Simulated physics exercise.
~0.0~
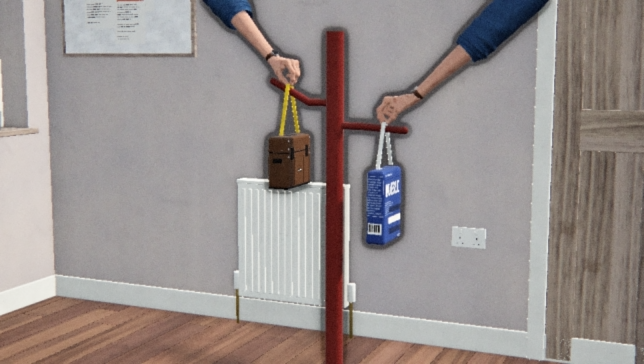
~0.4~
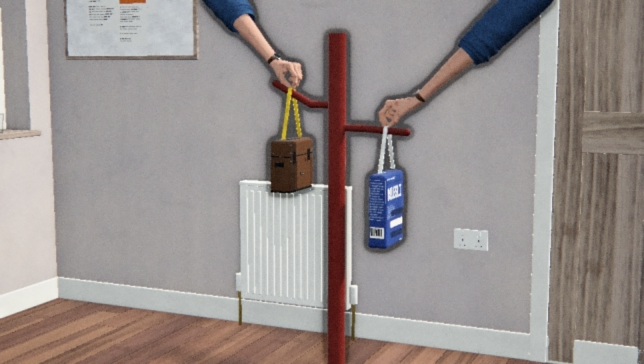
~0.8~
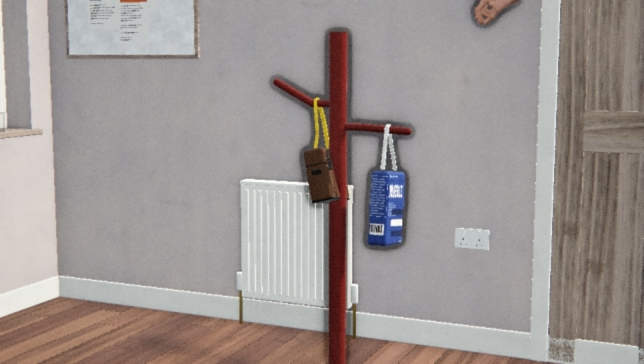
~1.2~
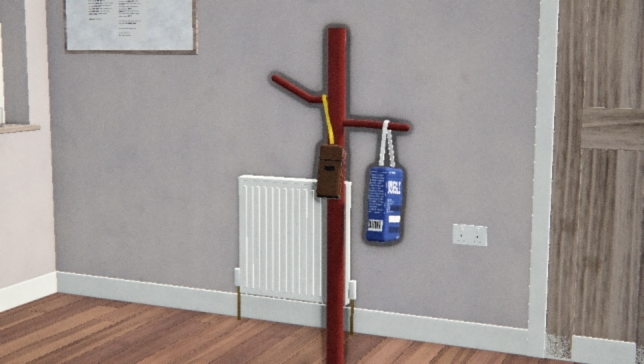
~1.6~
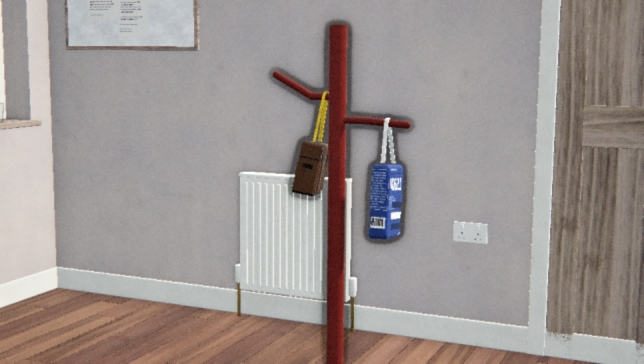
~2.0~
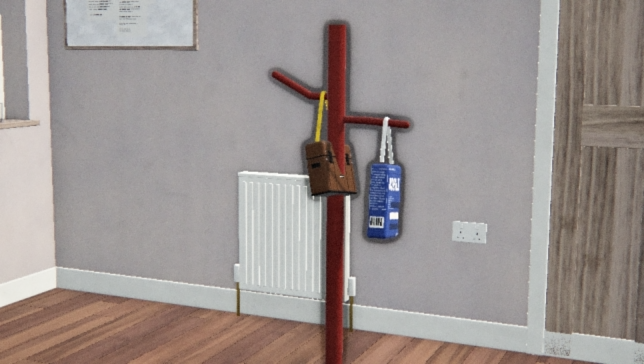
Two hands in blue sleeves reach in from above toward a dark red stand in a grey-walled room with a wooden floor, seen from the front by a slightly swaying camera. The left hand holds a brown case by a yellow loop at the left peg, and the right hand holds a blue bag by pale loops at the right peg. Both hands let go and withdraw. The case slides inward to the post, then swings and turns there, leaning. The blue bag hangs nearly still. Both end up still hanging on their pegs.
